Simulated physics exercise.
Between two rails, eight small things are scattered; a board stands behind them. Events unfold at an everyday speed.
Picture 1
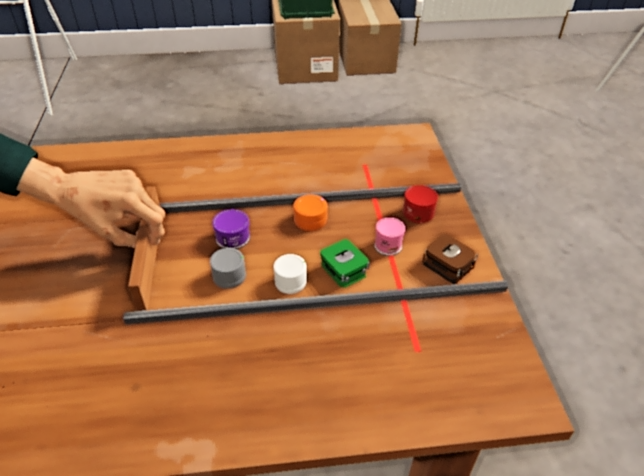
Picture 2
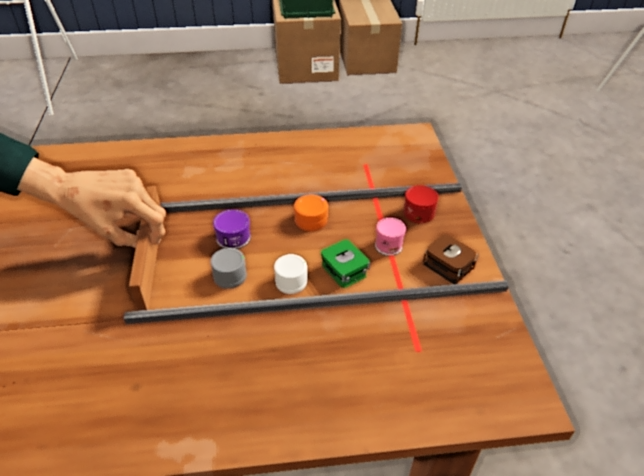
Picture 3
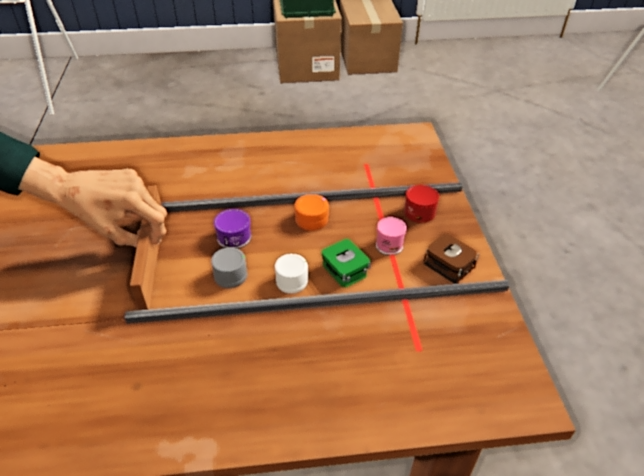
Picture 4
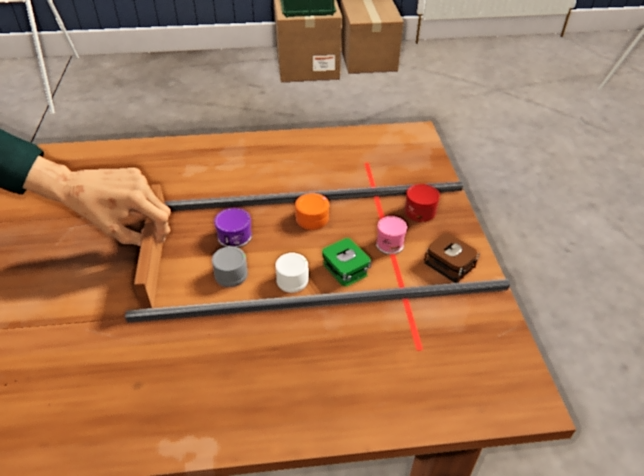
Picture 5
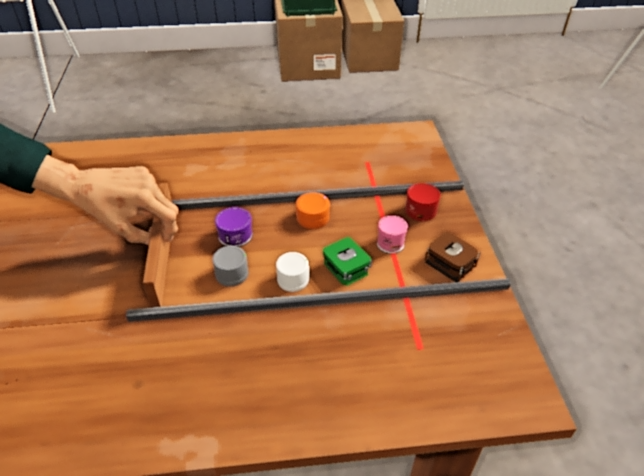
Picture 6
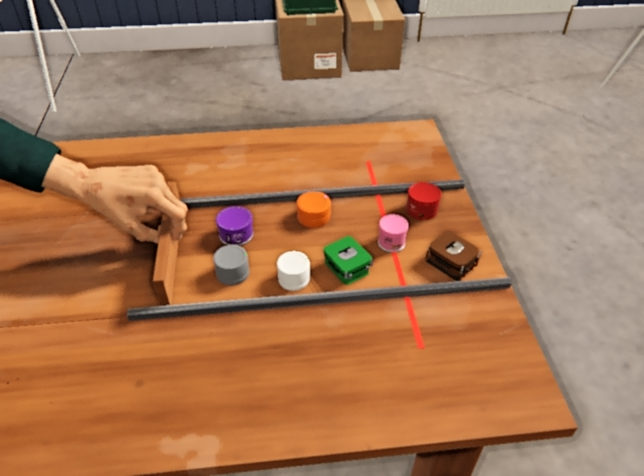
A wooden board, held by a hand, slid slowly a short way right between two rails toward eight small scattered objects, which stayed in place around a red line on the table.
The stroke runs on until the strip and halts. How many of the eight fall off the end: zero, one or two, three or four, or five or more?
Drops: No drops.
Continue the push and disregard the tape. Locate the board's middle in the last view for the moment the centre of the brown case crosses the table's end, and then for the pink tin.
Its middle is around (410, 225) and around (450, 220).
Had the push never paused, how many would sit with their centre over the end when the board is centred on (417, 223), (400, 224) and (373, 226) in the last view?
Per position: 1 / 0 / 0.
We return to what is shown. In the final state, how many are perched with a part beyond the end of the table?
The number would be 1.
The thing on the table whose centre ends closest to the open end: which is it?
The brown case.
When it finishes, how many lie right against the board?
4 in contact.
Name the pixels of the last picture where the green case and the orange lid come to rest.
One ends up near (446, 257) and the other near (397, 197).
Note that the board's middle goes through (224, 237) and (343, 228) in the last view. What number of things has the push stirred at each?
I get 2 at the one place and 5 at the other.
A little later, none off yet; brown case at rest near (453, 256); red tub at rest near (423, 201); pink tin at rest near (393, 234).
When it is over, the number that fall off is zero.
